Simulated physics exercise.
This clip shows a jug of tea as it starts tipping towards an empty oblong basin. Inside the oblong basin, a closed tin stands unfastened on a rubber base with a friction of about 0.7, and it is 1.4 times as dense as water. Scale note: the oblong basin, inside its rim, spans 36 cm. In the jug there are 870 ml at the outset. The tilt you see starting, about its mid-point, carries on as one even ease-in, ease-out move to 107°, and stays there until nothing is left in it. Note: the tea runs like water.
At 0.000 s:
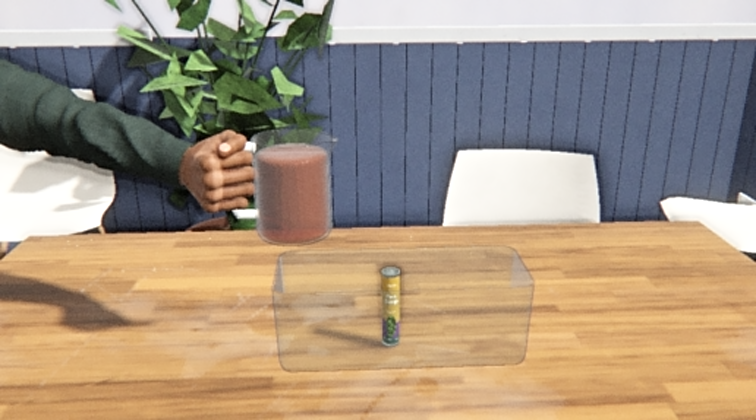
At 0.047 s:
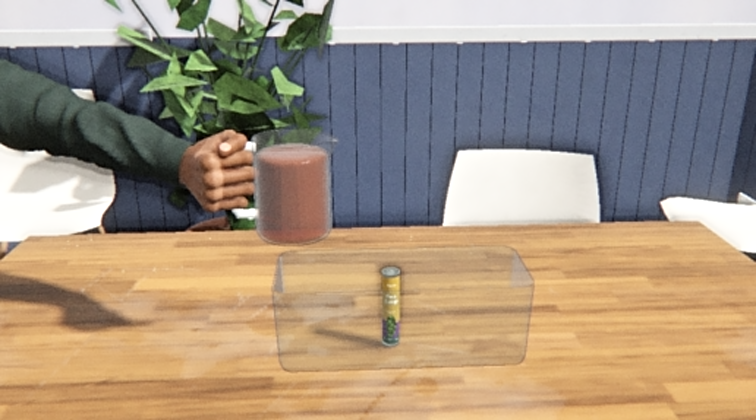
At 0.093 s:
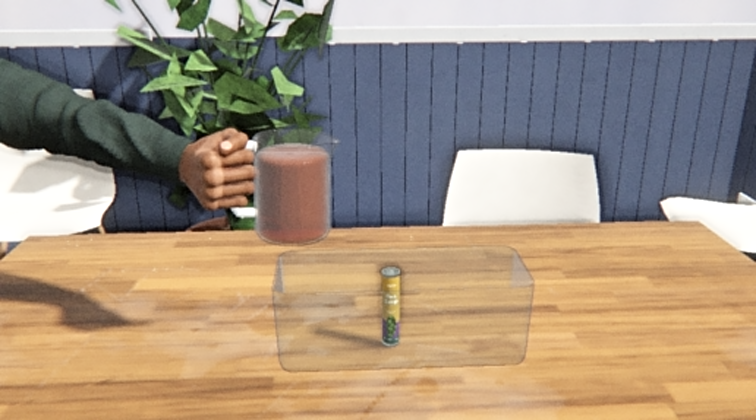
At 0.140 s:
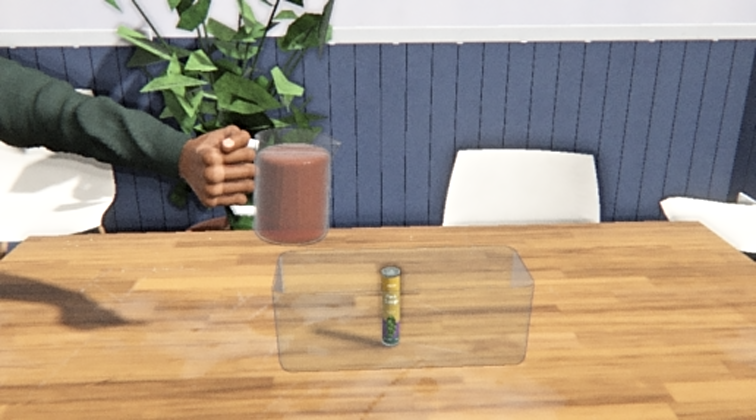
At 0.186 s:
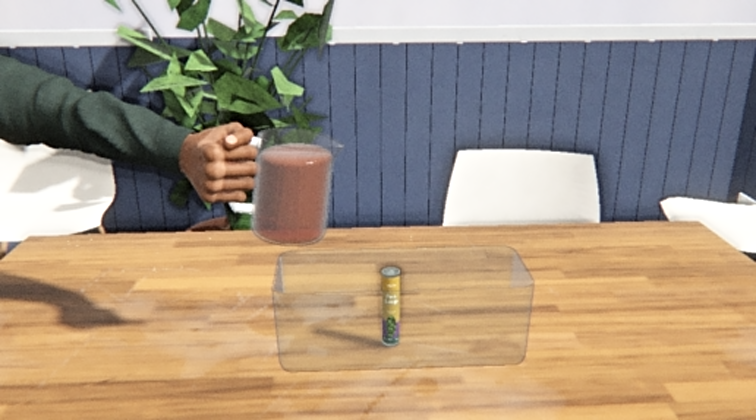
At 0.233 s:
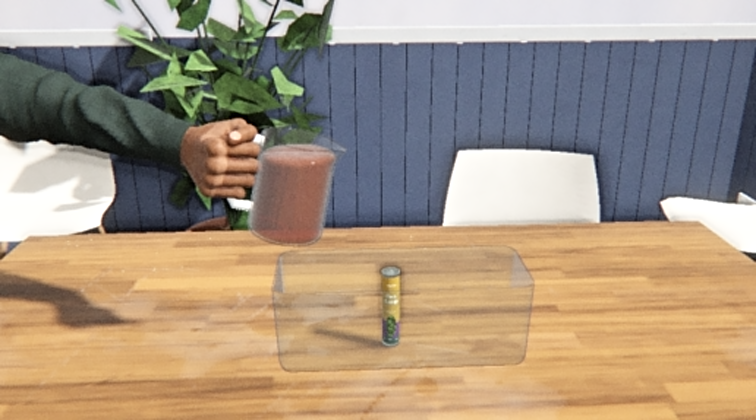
In a room with dark blue panelling, white chairs and a leafy green plant, a light wooden table is seen from the front and slightly above. A dark-green-sleeved arm at left holds a clear jug of reddish-brown tea above a transparent oblong basin, in which a small yellow, green and blue tin stands upright. The hand gradually tilts the jug slightly rightward, while the basin, tin and camera stay still.
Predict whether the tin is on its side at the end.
Overturned.
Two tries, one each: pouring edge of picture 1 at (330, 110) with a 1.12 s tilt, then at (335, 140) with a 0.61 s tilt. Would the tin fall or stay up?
First it tips over; then it tips over.
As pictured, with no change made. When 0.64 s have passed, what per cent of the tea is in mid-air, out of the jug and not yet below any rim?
Around 12 in a hundred.
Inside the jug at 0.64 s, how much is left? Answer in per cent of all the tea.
Close to 84 in a hundred.
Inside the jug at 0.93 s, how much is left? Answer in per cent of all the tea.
Near 34 percent, more or less.
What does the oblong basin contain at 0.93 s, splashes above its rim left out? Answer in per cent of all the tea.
46 per cent or thereabouts.
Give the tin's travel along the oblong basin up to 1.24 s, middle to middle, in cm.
Close to 6 cm.
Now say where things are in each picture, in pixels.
It leans 0°; its right rim is at (337, 139); the tea meets the walls at (256, 152) and (328, 151); the oblong basin's rim runs from (276, 272) to (524, 266); the tin's top is at (391, 275), in the first frame.
It leans 1°; its right rim is at (338, 139); the tea meets the walls at (256, 152) and (328, 151), in the second frame.
It leans 2°; its right rim is at (339, 140); the tea meets the walls at (256, 152) and (329, 152), in the third frame.
It leans 4°; its right rim is at (341, 142); the tea meets the walls at (258, 152) and (331, 152), in the fourth frame.
It leans 8°; its right rim is at (344, 145); the tea meets the walls at (259, 153) and (333, 152), in the fifth frame.
It leans 12°; its right rim is at (347, 149); the tea meets the walls at (262, 154) and (337, 154), in the sixth frame.
Then, 0.64 s in, the tilt is 68° and 84 per cent is still to pour; the tin stands where it began.
Then, 0.93 s in, the tilt is 102° and 35 per cent is still to pour; the tin stands where it began.
Then, 1.24 s in, the tilt is 107° and 4 per cent is still to pour; the tin lies on its side.
Then, 1.58 s in, the tilt is 107° and 0 per cent is still to pour; the tin lies on its side.
Finally, the tin lies on its side.
